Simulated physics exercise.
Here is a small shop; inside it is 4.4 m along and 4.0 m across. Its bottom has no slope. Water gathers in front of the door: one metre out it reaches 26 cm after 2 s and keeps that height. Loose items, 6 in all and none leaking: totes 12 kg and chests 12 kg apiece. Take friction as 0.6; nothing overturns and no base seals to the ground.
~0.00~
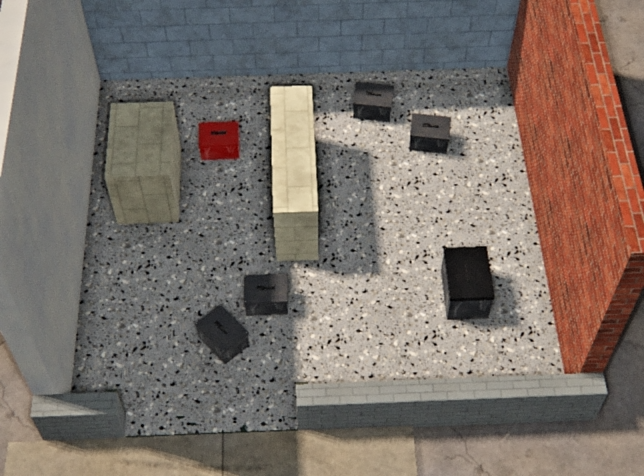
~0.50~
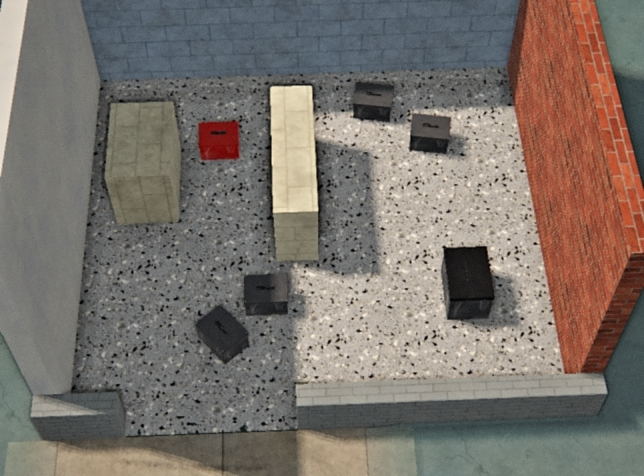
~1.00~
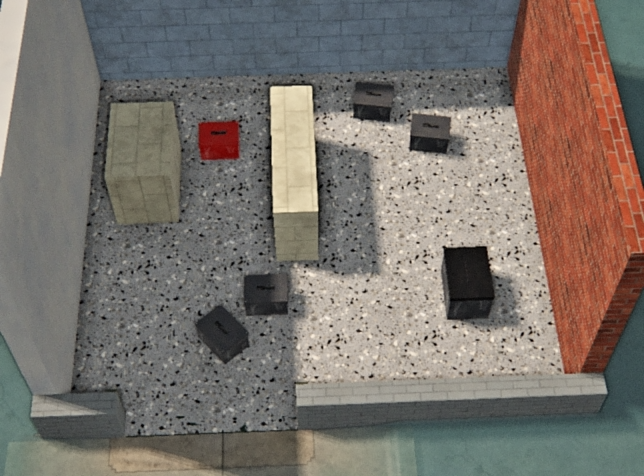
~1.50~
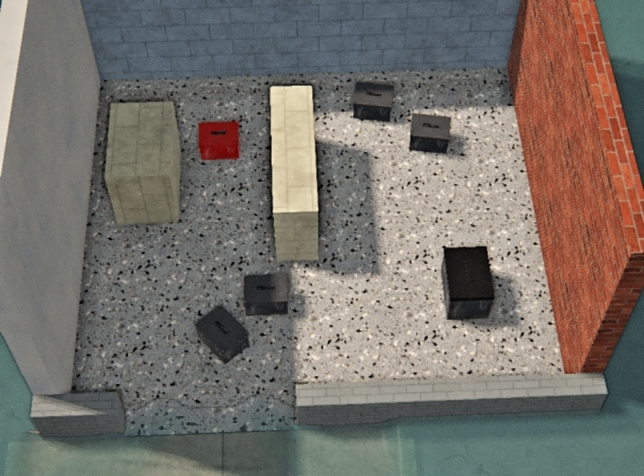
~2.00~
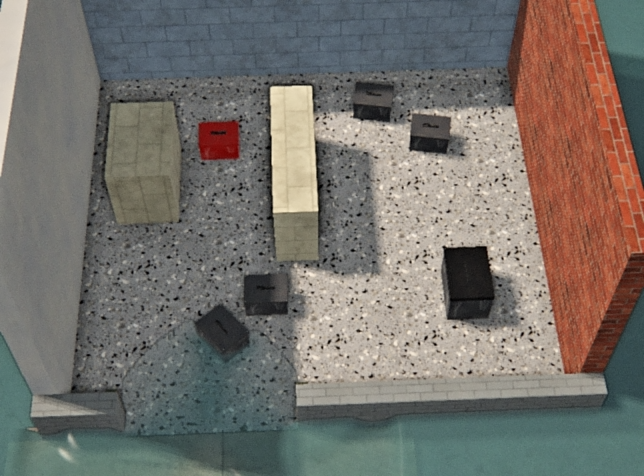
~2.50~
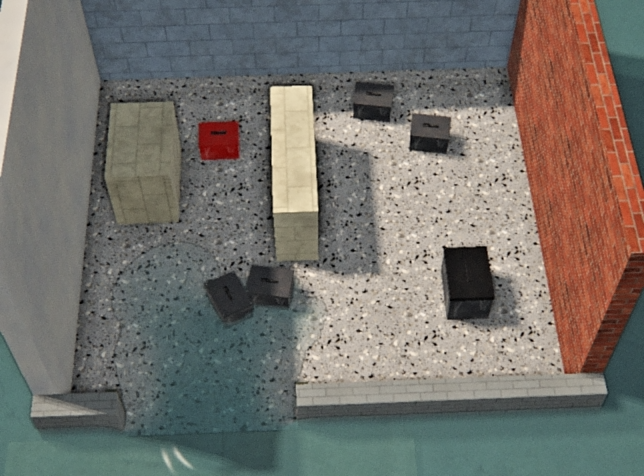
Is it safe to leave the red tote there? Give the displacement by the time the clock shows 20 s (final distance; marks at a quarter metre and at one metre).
The red tote ends far away.
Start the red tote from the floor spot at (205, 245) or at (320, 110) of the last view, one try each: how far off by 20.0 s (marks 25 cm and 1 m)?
In turn: It travels far; it ends far away.
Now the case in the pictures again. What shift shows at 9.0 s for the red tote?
Roughly 300 cm by then.
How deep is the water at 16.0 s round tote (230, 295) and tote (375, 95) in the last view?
About 22 and 23 cm.
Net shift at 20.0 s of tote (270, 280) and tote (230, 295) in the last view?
In turn: 80 cm, 350 cm.
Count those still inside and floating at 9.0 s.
5 of them.
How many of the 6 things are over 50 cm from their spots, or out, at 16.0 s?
5 of them.
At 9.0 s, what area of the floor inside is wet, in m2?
Roughly 16 m2.
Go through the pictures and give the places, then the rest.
The first frame shows the red tote at (218, 133) rests on the ground; 0.0 m2 under water; 0 of 6 have shifted.
The second frame shows the red tote at (218, 133), on the bottom; 0.0 m2 under water; 0 of 6 have shifted.
The third frame shows the red tote at (218, 133) rests on the ground; water covers 0.0 m2; 0 of 6 have shifted.
The fourth frame shows the red tote at (218, 133), on the bottom; water covers 0.1 m2; 0 of 6 have shifted.
The fifth frame shows the red tote at (218, 133) rests on the ground; 1.0 m2 under water; 0 of 6 have shifted.
The sixth frame shows the red tote at (218, 133) rests on the ground; water covers 2.2 m2; 2 of 6 have shifted.
After 4.0 s the red tote is near (221, 125), 0.1 m from its start, aground; 0 afloat.
After 9.0 s the red tote is near (485, 57), 2.9 m from its start, afloat; 5 afloat.
After 16.0 s the red tote is near (382, 132), 1.6 m from its start, afloat; 6 afloat.
After 20.0 s the red tote is near (334, 300), 2.3 m from its start, afloat; 6 afloat.
